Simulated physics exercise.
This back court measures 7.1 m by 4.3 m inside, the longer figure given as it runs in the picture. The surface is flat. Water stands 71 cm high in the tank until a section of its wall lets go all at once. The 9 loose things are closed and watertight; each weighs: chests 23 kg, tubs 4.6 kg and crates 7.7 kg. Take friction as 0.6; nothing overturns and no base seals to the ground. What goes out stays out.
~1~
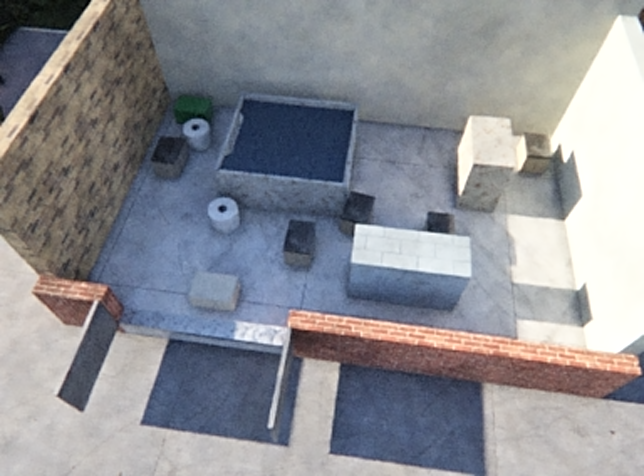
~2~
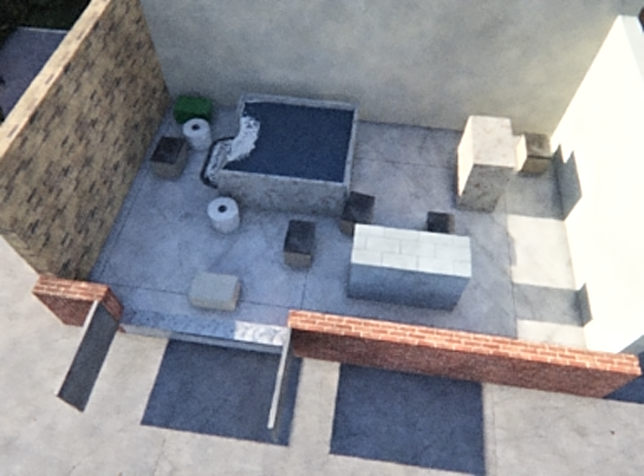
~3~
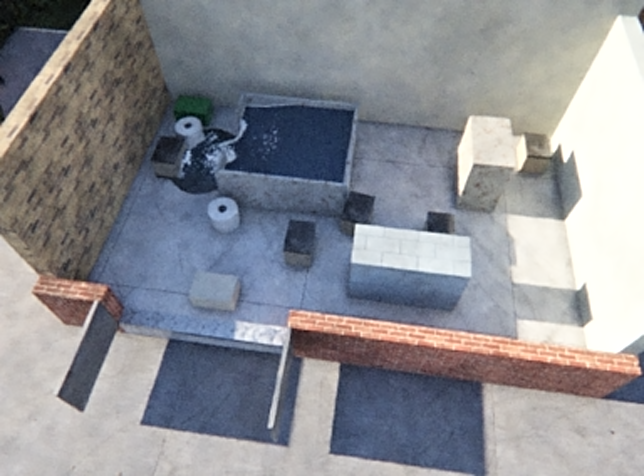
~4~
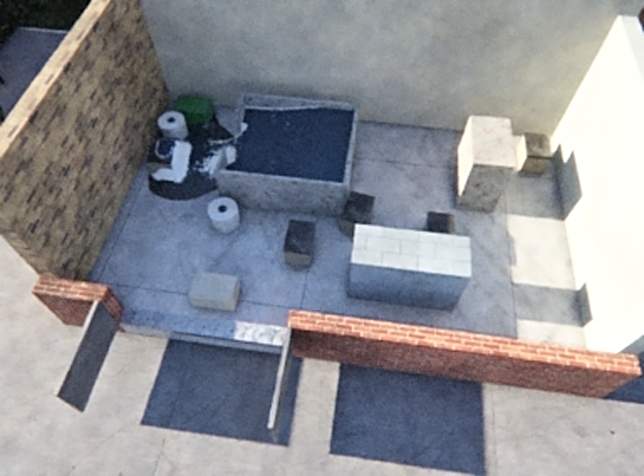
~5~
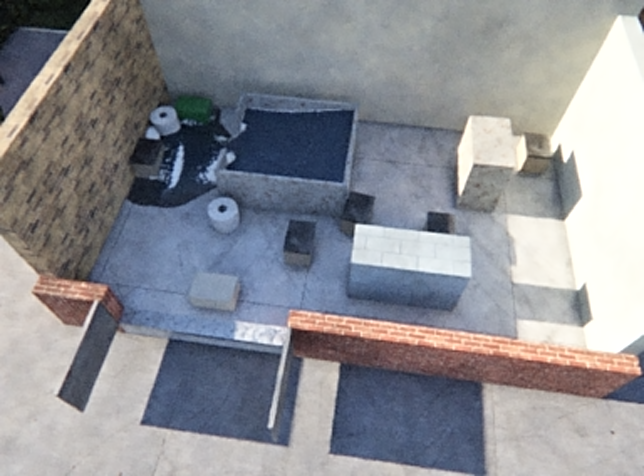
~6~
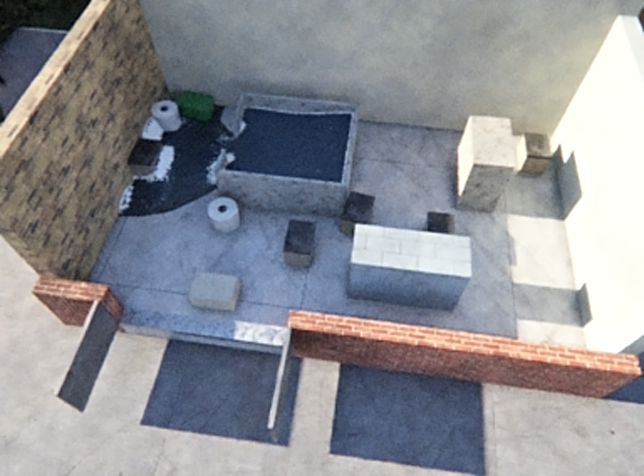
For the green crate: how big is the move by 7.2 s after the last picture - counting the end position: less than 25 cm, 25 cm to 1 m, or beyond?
The green crate moves a short way.
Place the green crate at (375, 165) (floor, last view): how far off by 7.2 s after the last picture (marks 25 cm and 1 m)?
It holds its place.
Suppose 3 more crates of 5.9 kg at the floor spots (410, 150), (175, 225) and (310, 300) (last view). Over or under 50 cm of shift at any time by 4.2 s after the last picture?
In that order: More, over, short of it.
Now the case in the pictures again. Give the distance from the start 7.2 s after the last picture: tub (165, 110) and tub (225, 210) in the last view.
In that order: 80 cm, 10 cm.
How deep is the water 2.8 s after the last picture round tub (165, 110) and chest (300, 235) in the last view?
About 17 and 0 cm.
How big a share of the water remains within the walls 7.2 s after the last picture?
Some 78 per cent remains.
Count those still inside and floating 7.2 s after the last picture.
I count 4.
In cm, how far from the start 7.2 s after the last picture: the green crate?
Roughly 60 cm.
Then, 0.9 s after the last picture the green crate is near (218, 101), 0.5 m from its start, aground; 0 of 9 are out; 2 afloat.
Then, 2.8 s after the last picture the green crate is near (225, 111), 0.7 m from its start, afloat; 0 of 9 are out; 2 afloat.
Then, 4.8 s after the last picture the green crate is near (204, 123), 0.6 m from its start, afloat; 1 of 9 are out; 2 afloat.
Then, 7.2 s after the last picture the green crate is near (196, 123), 0.6 m from its start, afloat; 1 of 9 are out; 4 afloat.
